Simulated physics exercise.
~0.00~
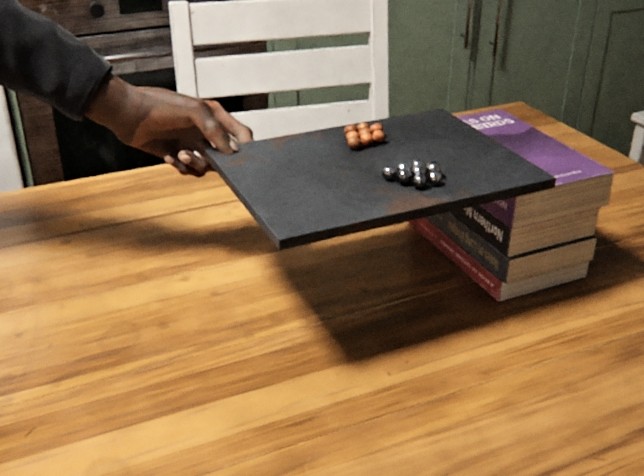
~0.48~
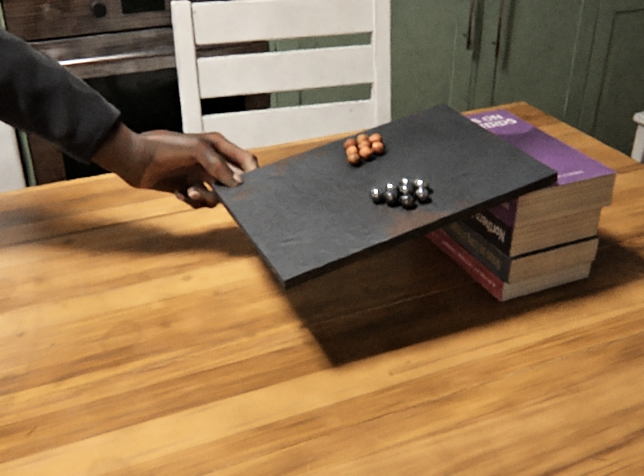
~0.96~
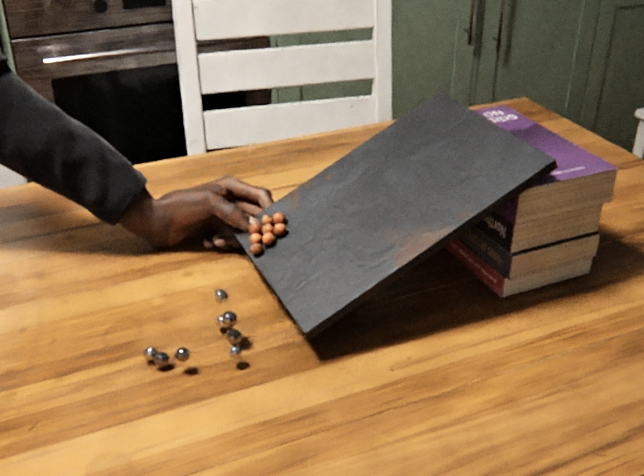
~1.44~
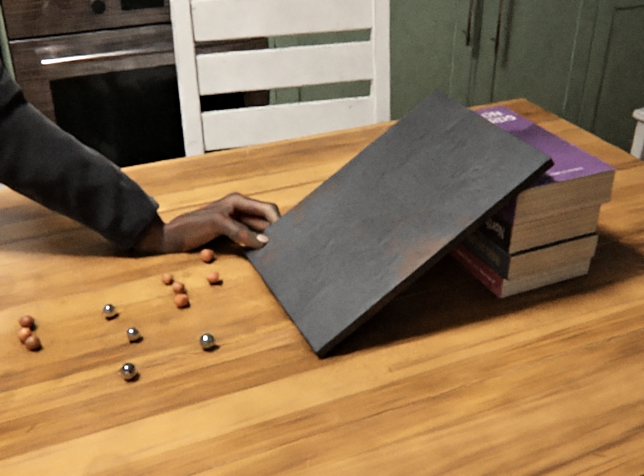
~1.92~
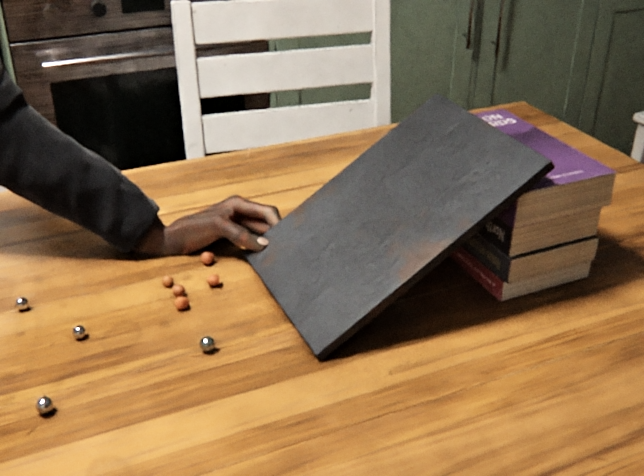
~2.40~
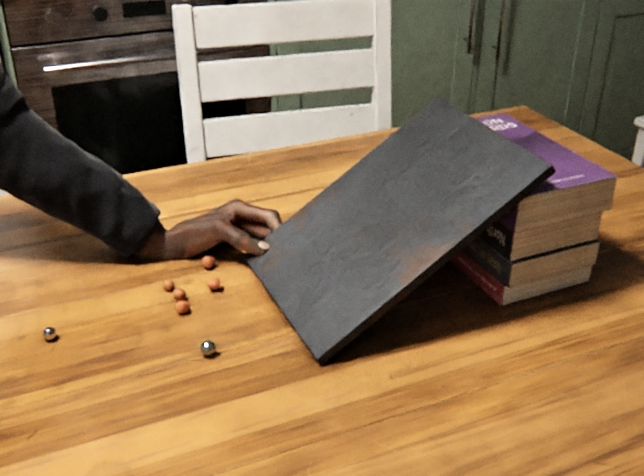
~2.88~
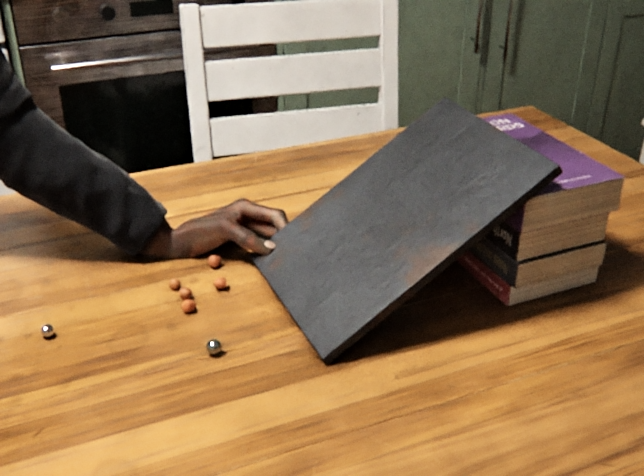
Silver balls roll farther than orange ones as a hand lowers the dark board's end.
